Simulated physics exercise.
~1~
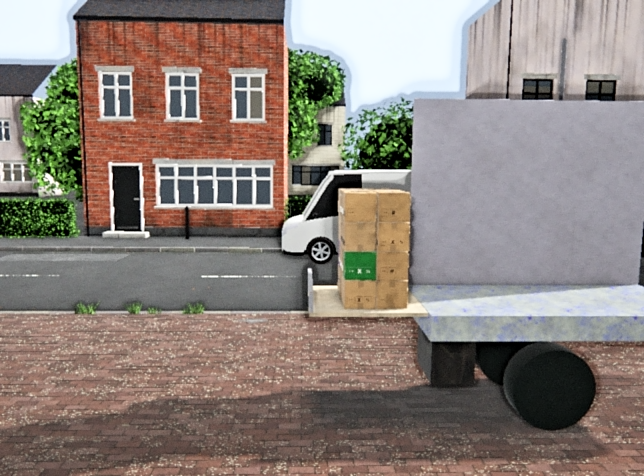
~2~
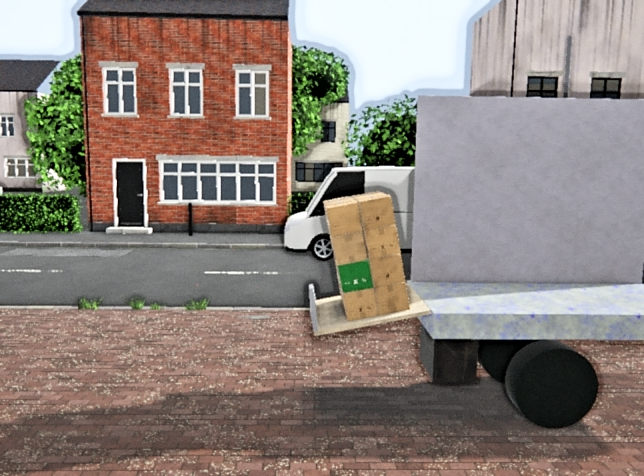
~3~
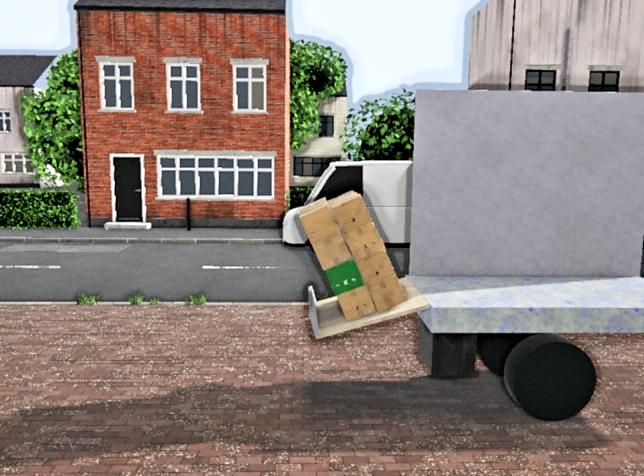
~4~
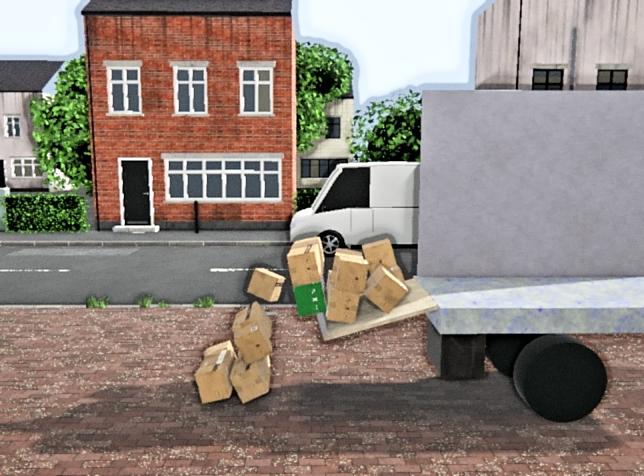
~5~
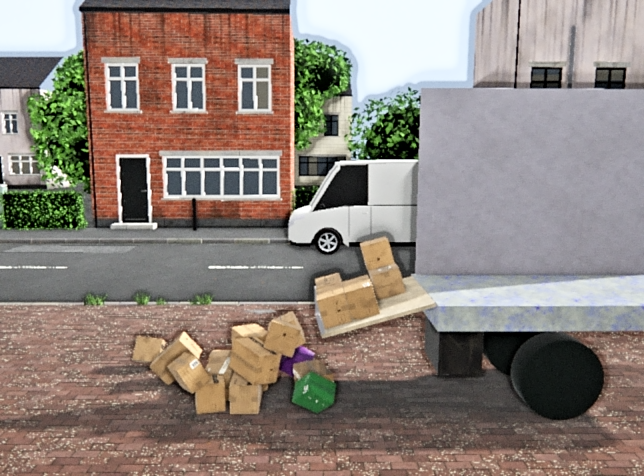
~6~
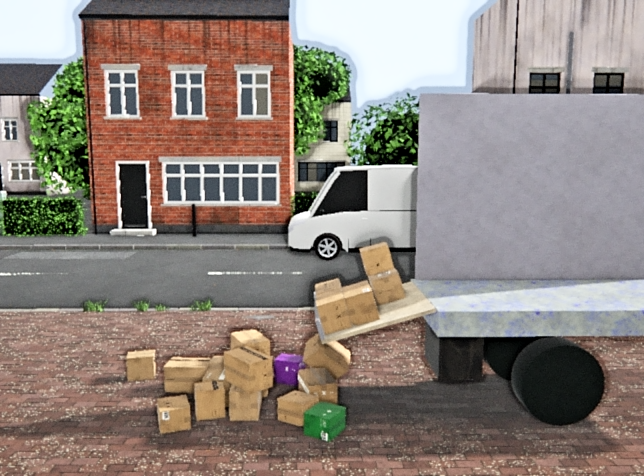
In this clip, a stack of taped cartons leans left as a lorry's tail lift tilts downward, then topples over the raised lip onto the brick paving, leaving most cartons, including a green and a purple one, heaped below while a few remain on the sloping platform.
